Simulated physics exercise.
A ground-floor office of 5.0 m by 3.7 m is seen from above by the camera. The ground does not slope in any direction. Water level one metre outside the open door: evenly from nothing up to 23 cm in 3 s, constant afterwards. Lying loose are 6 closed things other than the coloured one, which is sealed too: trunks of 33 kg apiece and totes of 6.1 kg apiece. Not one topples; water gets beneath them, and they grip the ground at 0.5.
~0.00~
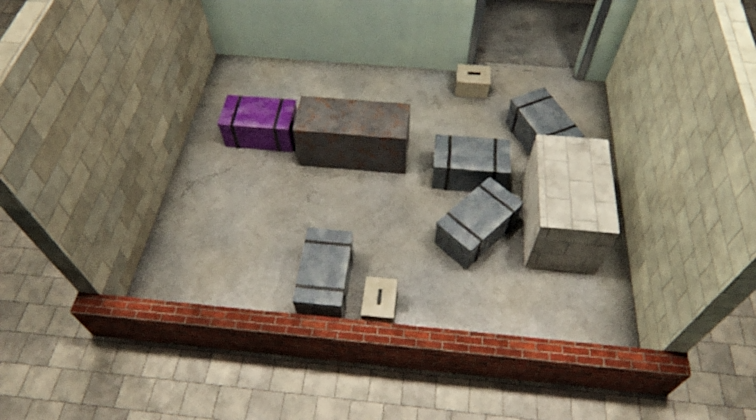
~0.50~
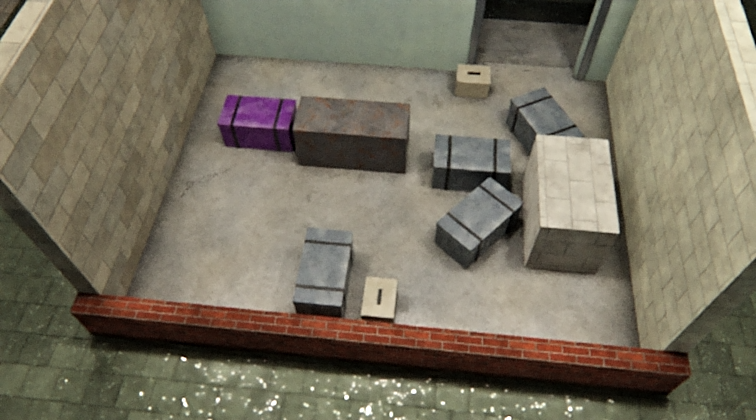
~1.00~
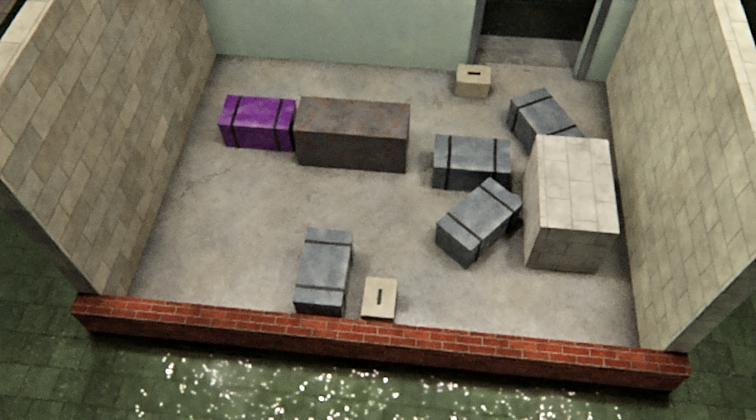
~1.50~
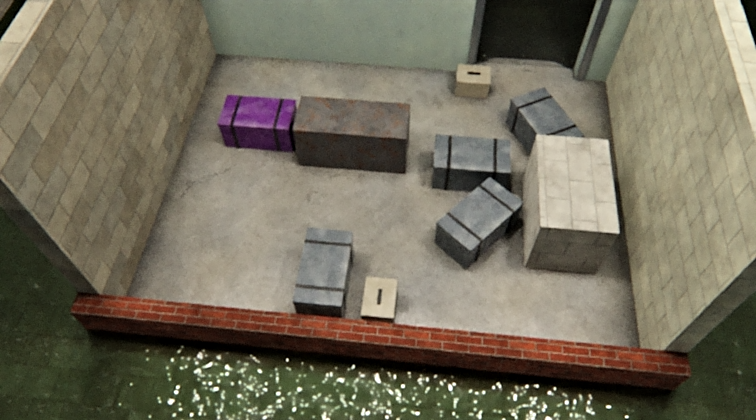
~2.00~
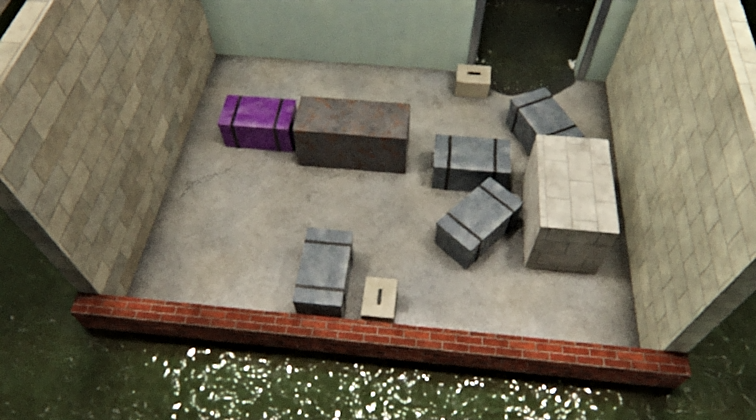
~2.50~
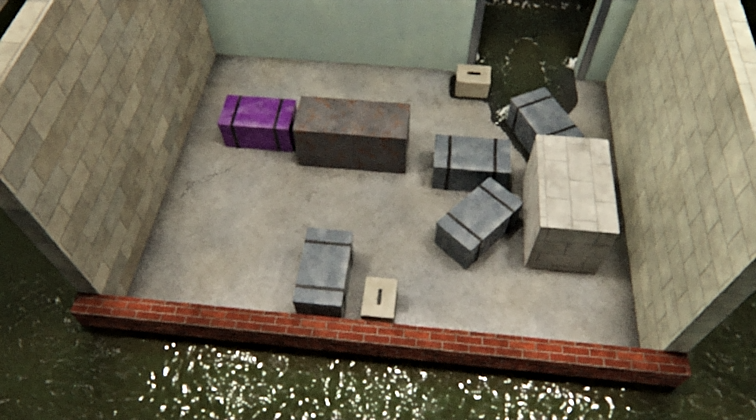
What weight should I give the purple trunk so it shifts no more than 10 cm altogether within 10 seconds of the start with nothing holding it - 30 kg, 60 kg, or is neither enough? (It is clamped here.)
30 kg will do.
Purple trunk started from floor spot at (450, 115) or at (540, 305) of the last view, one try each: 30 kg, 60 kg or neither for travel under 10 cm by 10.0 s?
The first time the greater option is needed; the second time the greater option is needed.
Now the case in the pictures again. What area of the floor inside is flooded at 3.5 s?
Close to 3.0 m2, I'd say.
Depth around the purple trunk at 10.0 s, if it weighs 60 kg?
Something like 6 centimetres.
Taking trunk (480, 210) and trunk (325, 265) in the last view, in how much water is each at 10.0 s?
Depths: Near 14 cm, then near 9 cm.
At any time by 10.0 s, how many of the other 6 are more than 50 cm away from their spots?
6 of them.
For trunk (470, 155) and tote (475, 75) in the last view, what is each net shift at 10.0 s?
250 cm and 60 cm respectively.
After 3.5 s the purple trunk would be 0 cm from its start with 30 kg and 0 cm from its start with 60 kg; 0 cm of water round it then.
After 4.5 s the purple trunk would be 0 cm from its start with 30 kg and 0 cm from its start with 60 kg; 1 cm of water round it then.
After 7.0 s the purple trunk would be 0 cm from its start with 30 kg and 0 cm from its start with 60 kg; 1 cm of water round it then.
After 10.0 s the purple trunk would be 0 cm from its start with 30 kg and 0 cm from its start with 60 kg; 6 cm of water round it then.
